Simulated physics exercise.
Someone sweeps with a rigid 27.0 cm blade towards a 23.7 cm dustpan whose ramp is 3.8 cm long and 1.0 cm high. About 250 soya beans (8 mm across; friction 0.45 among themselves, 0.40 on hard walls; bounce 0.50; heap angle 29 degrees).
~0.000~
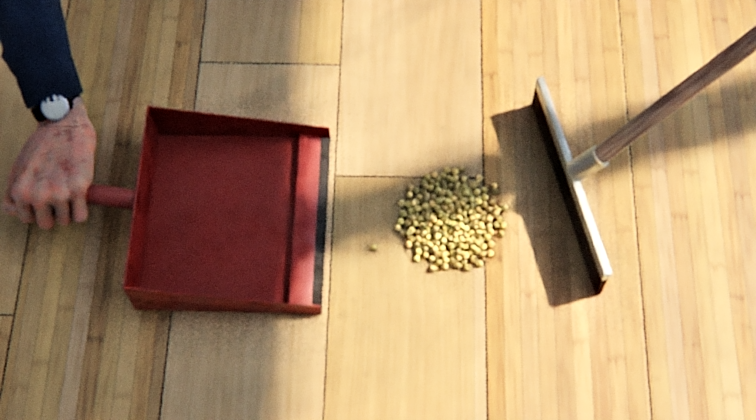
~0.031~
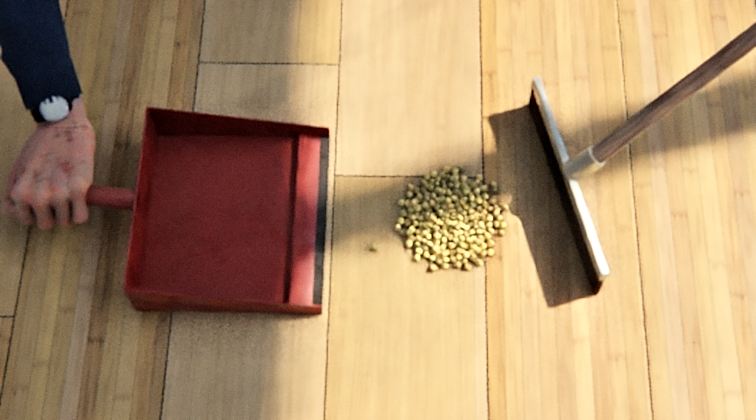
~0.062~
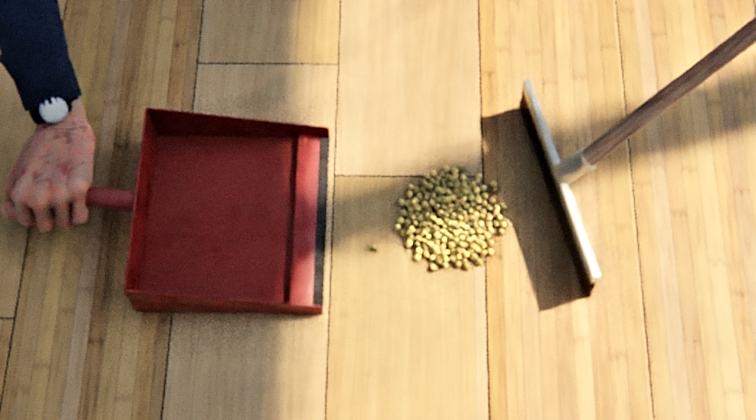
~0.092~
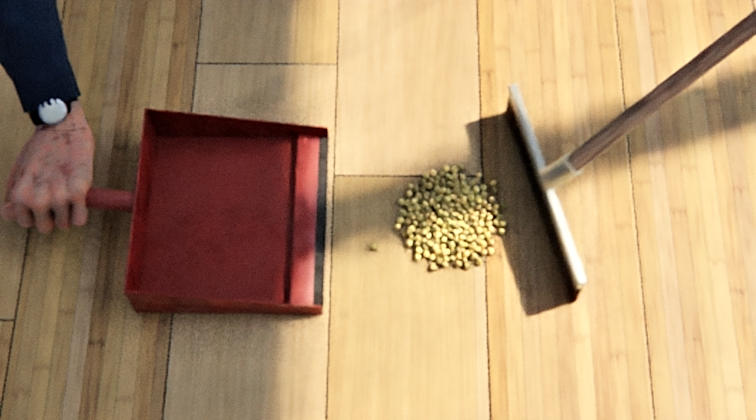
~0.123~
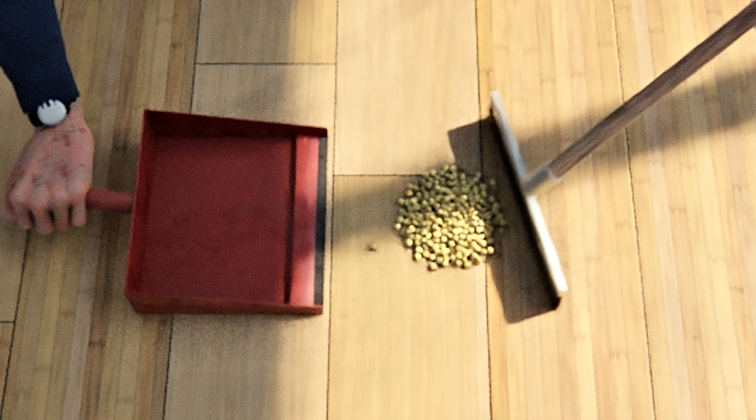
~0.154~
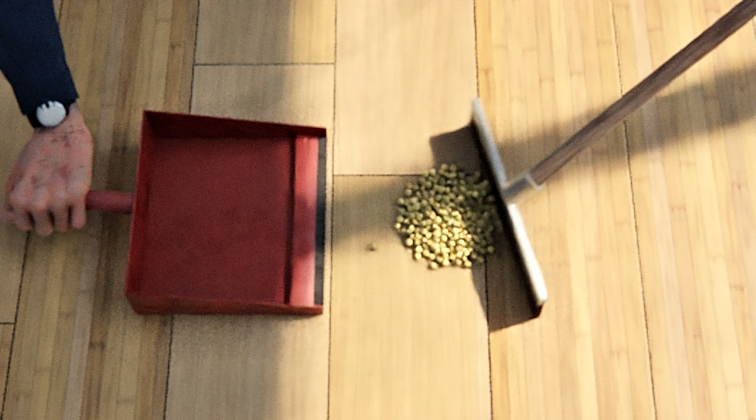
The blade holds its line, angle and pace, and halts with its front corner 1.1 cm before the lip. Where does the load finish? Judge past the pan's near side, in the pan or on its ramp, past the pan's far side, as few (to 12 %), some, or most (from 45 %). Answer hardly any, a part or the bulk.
Near side: A part, pan: A part, far side: Hardly any.
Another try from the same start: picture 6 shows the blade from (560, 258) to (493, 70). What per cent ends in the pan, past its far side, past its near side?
Pan 0, far 5, near 0.
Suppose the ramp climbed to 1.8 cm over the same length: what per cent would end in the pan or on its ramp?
Then about 25 per cent.
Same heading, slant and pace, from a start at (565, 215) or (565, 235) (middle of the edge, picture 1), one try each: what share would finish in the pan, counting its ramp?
Some 35 and 35 per cent.
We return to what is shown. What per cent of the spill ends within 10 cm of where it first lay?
About 0 per cent.
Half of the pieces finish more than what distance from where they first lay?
Some 18 cm.
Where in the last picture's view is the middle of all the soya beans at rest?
At about (319, 265).
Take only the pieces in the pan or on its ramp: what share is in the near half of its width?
Some 70 per cent.
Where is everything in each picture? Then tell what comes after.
Blade from (605, 275) to (540, 84), moved 0.0 cm, 0 of the pieces shifted so far; middle of the pieces at (452, 221); pan at (221, 220), in the first frame.
Blade from (603, 275) to (536, 84), moved 0.4 cm, 0 of the pieces shifted so far; middle of the pieces at (452, 221), in the second frame.
Blade from (594, 278) to (527, 87), moved 1.6 cm, 0 of the pieces shifted so far; middle of the pieces at (451, 220), in the third frame.
Blade from (580, 284) to (513, 92), moved 3.5 cm, 0 of the pieces shifted so far; middle of the pieces at (451, 220), in the fourth frame.
Blade from (561, 292) to (494, 99), moved 6.0 cm, 0 of the pieces shifted so far; middle of the pieces at (451, 219), in the fifth frame.
Blade from (542, 300) to (475, 106), moved 8.5 cm, 16 of the pieces shifted so far; middle of the pieces at (451, 219); pan at (220, 223). The blade's pace is about 0.82 m/s, heading 26 degrees towards the viewer's side, in the sixth frame.
Then, at 0.28 s, middle of the blade 13 cm from the lip; 0 % over the lip, far side 0 %, near side 0 %.
After 0.37 s, middle of the blade 6 cm from the lip; 5 % over the lip, far side 0 %, near side 10 %.
After 0.59 s, middle of the blade 5 cm from the lip; 40 % over the lip, far side 5 %, near side 20 %.
In the end, at 1.6 s, near side 20 %, pan 35 %, far side 5 %, in front of the lip or behind the blade 40 %.
